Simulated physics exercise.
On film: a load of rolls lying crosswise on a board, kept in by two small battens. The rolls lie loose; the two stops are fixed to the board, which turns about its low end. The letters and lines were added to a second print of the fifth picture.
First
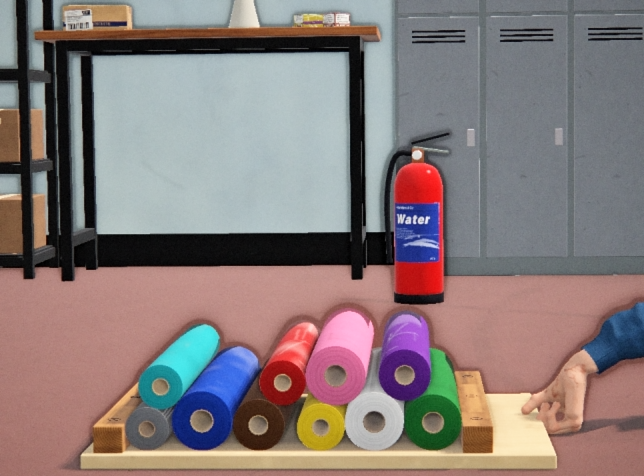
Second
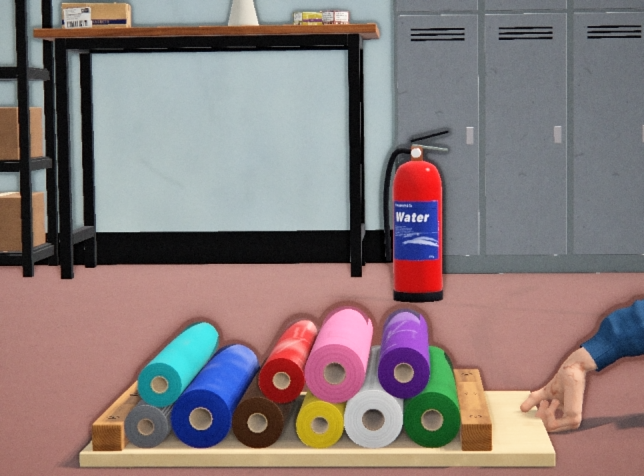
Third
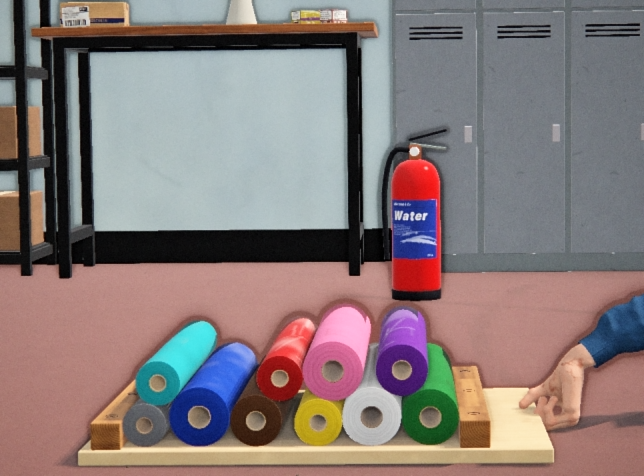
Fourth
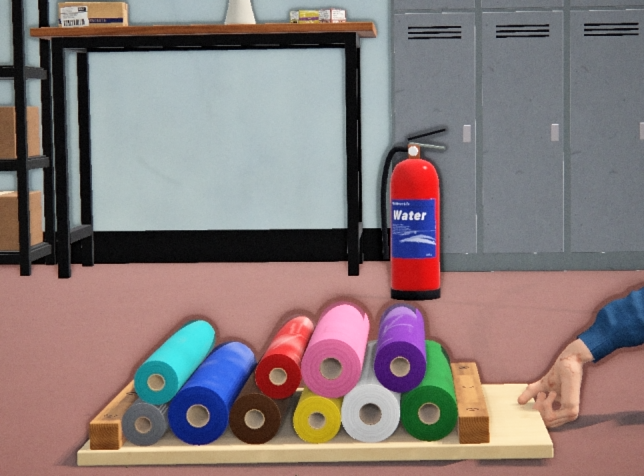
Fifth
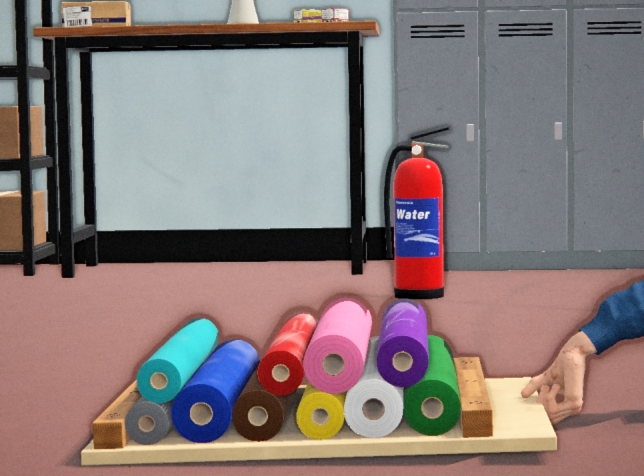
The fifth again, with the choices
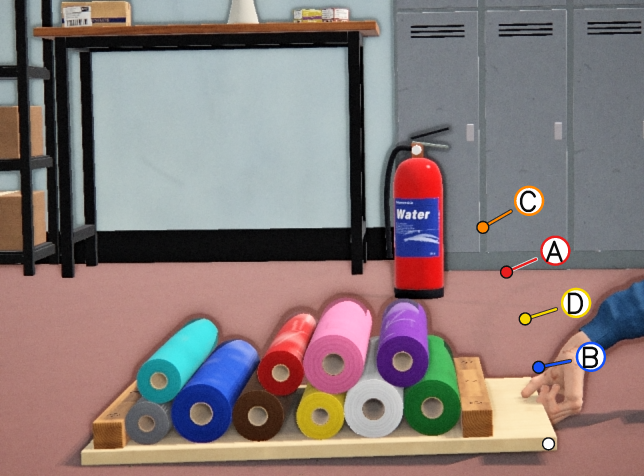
A hand in a blue sleeve rests its fingers on the right end of a pale board in a workroom seen from the front, with grey lockers, a dark-legged table and a red extinguisher behind. Loose rolls in turquoise, grey, blue, brown, red, yellow, pink, white, purple and green lie between two wooden battens. The view shifts very slightly, while the hand, board and rolls barely move.
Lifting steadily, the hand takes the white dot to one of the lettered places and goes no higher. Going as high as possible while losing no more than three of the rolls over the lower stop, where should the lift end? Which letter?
No higher than C.
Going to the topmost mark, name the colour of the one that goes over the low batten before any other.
First is the turquoise one.
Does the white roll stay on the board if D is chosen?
Yes, with D.
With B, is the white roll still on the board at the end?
Yes.
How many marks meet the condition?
Four of the four.
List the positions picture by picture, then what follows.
In the first frame, board (326, 416); blue roll (202, 421).
In the second frame, blue roll (201, 419); brown roll (257, 423).
In the third frame, board (323, 411); white roll (372, 416); green roll (431, 417); pink roll (333, 370).
In the fourth frame, board (322, 409); blue roll (198, 415).
In the fifth frame, board (326, 405); blue roll (202, 414).
On the marked copy, A at (507, 272); B at (539, 367); C at (483, 227); D at (525, 319); the white dot at (549, 444).
Following C. Soon after the start, board at 17°.
Later, board at 29°.
In the end, board at 29°, one over the low batten (turquoise).
As for the rest, A one over the low batten (turquoise); B none over the low batten; D one over the low batten (turquoise).
